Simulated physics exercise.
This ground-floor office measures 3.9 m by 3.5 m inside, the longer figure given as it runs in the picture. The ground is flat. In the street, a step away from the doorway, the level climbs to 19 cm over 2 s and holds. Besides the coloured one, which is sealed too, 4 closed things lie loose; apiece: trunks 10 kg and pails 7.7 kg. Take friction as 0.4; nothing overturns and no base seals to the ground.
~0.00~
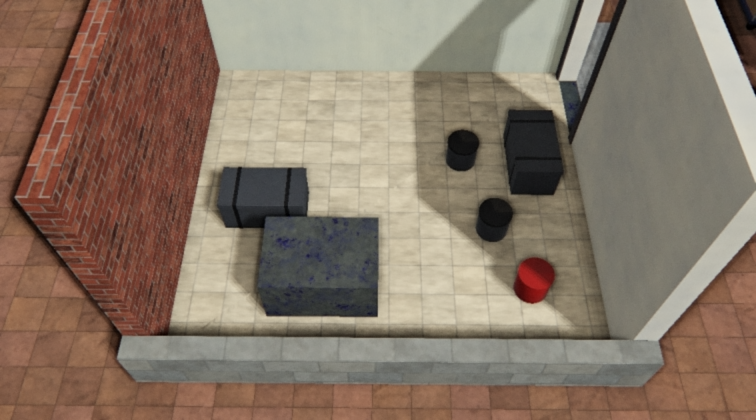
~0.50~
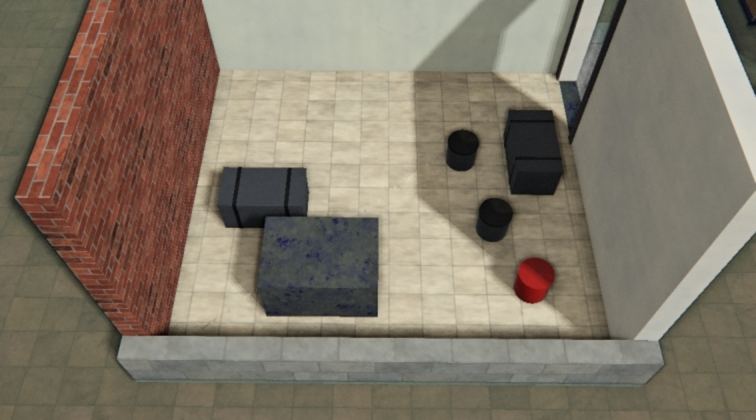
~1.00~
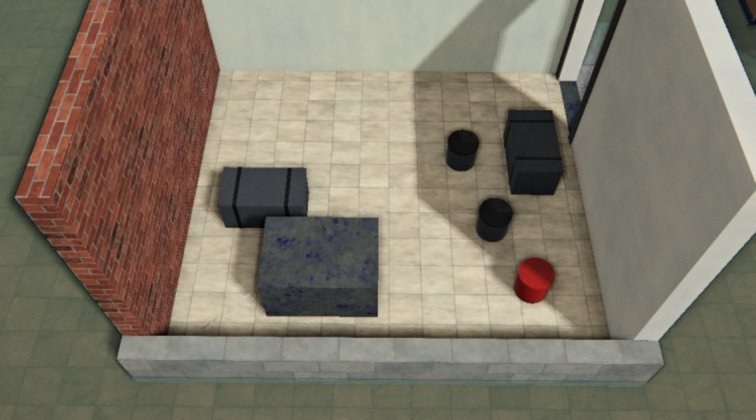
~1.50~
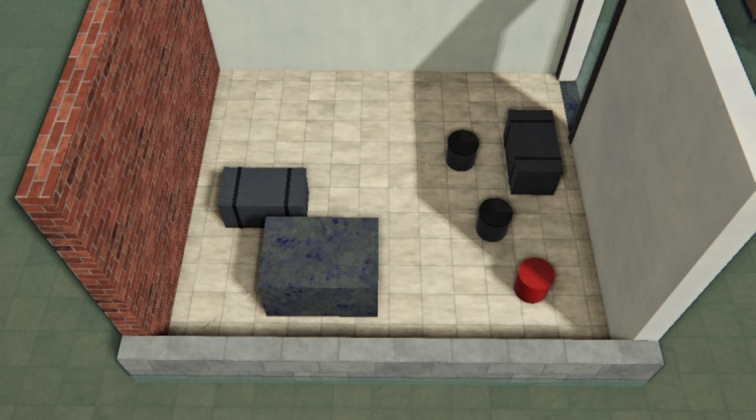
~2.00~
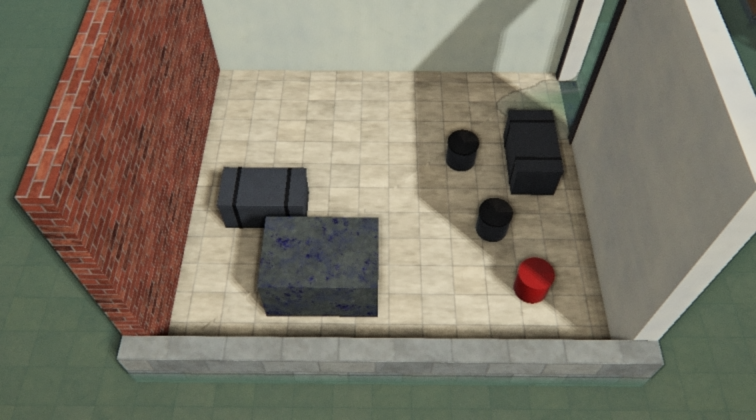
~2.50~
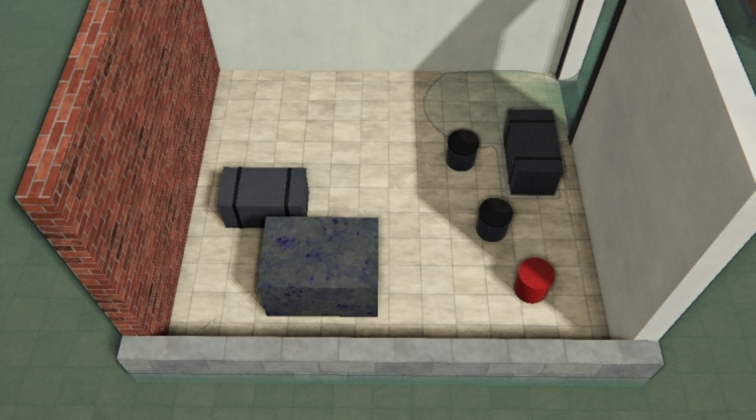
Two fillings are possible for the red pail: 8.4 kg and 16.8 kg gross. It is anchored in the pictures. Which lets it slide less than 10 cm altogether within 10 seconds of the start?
I expect that the smaller load will do.
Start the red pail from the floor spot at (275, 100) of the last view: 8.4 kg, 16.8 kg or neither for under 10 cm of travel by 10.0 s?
It takes the larger.
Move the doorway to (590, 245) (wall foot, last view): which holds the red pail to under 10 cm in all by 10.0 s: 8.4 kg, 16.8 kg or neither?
In that case only the higher weight holds it.
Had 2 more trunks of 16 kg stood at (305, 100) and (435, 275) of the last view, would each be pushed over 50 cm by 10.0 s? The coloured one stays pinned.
In turn: More, less.
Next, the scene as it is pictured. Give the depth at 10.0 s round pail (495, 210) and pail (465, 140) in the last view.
Roughly 3 and 7 cm.
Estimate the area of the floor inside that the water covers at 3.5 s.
Some 4.5 m2.
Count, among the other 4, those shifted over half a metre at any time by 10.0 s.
That makes 2.
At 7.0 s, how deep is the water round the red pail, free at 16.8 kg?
Roughly 1 cm.
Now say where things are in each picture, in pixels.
The red pail at (537, 273), on the bottom; 0.0 m2 under water; 0 of 5 have shifted, in the first frame.
The red pail at (537, 273), on the bottom; 0.0 m2 under water; 0 of 5 have shifted, in the second frame.
The red pail at (537, 273) rests on the ground; water covers 0.0 m2; 0 of 5 have shifted, in the third frame.
The red pail at (537, 273) rests on the ground; 0.0 m2 under water; 0 of 5 have shifted, in the fourth frame.
The red pail at (537, 273) rests on the ground; water covers 0.4 m2; 0 of 5 have shifted, in the fifth frame.
The red pail at (537, 273), on the bottom; water covers 1.4 m2; 0 of 5 have shifted, in the sixth frame.
After 3.5 s the red pail would be 0 cm from its start with 8.4 kg and 0 cm from its start with 16.8 kg; 0 cm of water round it then.
After 4.5 s the red pail would be 0 cm from its start with 8.4 kg and 0 cm from its start with 16.8 kg; 0 cm of water round it then.
After 7.0 s the red pail would be 0 cm from its start with 8.4 kg and 0 cm from its start with 16.8 kg; 1 cm of water round it then.
After 10.0 s the red pail would be 0 cm from its start with 8.4 kg and 0 cm from its start with 16.8 kg; 4 cm of water round it then.
